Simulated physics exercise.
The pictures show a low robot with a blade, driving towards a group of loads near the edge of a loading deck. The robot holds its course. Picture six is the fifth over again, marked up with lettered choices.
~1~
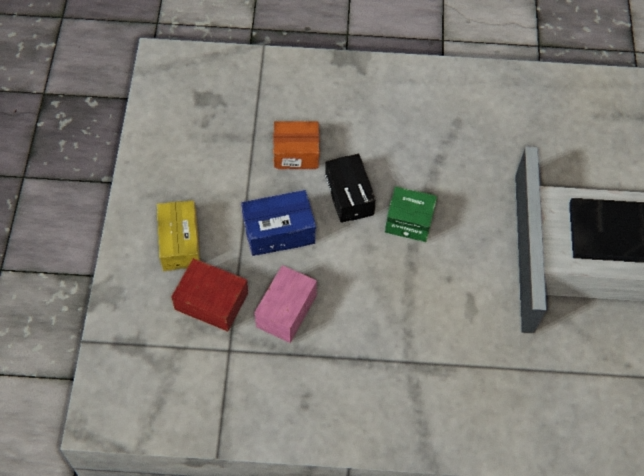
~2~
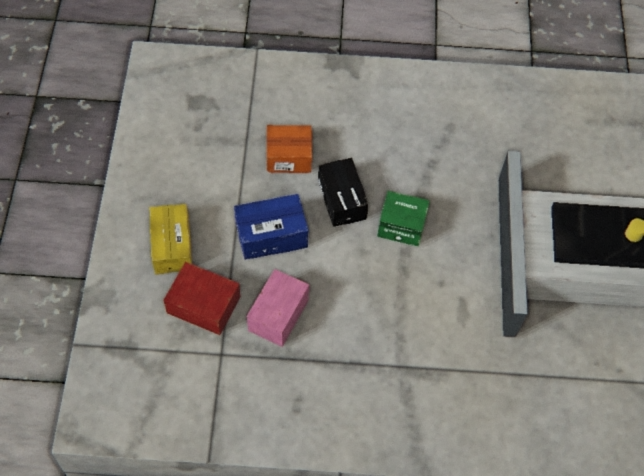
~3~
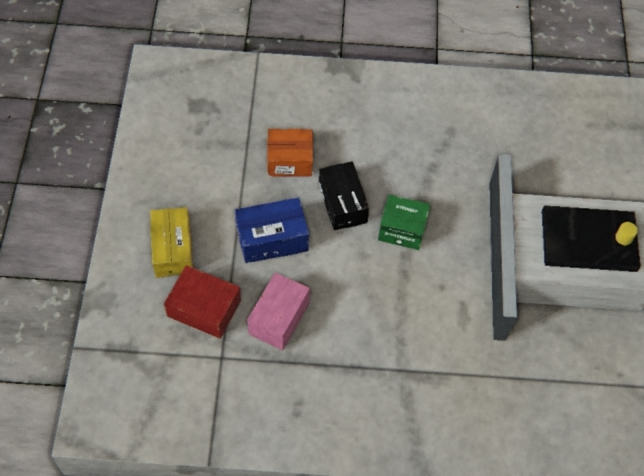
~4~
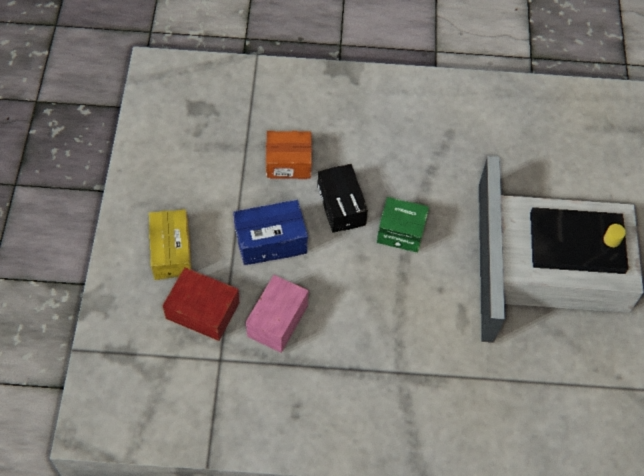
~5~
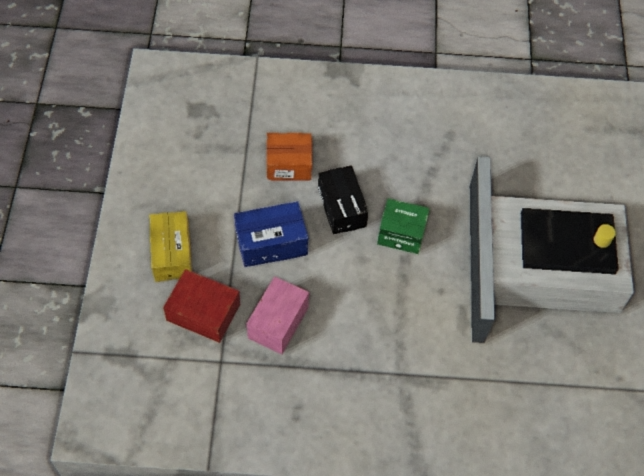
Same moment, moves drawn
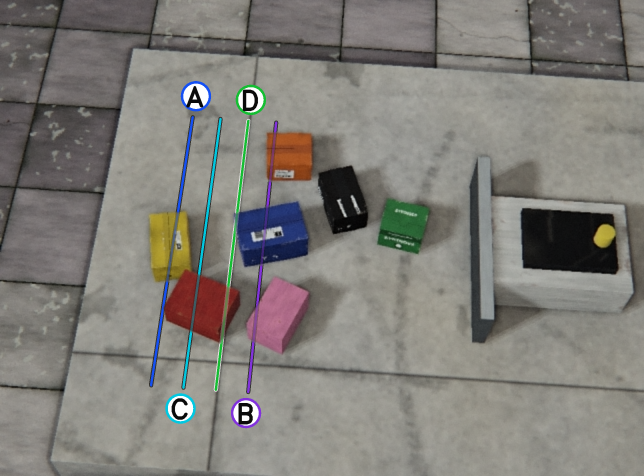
A low robot with an upright blade on its front crept steadily left across a pale grey deck, while the seven colourful boxes clustered ahead of it stayed where they were, untouched.
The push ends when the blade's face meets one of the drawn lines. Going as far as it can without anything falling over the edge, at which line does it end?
Line D.
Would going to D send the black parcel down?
By then, no.
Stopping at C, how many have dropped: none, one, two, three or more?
By then, one.
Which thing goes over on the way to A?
The yellow parcel goes over.
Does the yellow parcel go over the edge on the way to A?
By then, yes.
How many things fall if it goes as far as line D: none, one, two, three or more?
In all, none.
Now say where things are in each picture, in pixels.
Green box (410, 215); robot (611, 229); pink crate (286, 304), in the first frame.
Robot (593, 234); red crate (203, 298), in the second frame.
Robot (583, 237); yellow parcel (172, 243), in the third frame.
Robot (571, 239); green box (402, 225), in the fourth frame.
Robot (562, 239); black parcel (342, 200); red crate (203, 306); orange parcel (290, 157), in the fifth frame.
On the marked copy, A at (173, 241); B at (263, 247); C at (203, 243); D at (233, 245).
With D. Early on, robot (471, 233); black parcel (328, 198); green box (364, 225).
Further on, robot (380, 227); blue parcel (221, 238); orange parcel (283, 153).
At the end, robot (313, 223); yellow parcel (108, 262); blue parcel (159, 242); nothing has fallen.
As for the rest, A drops the yellow parcel; B is safe but short; C drops the yellow parcel.
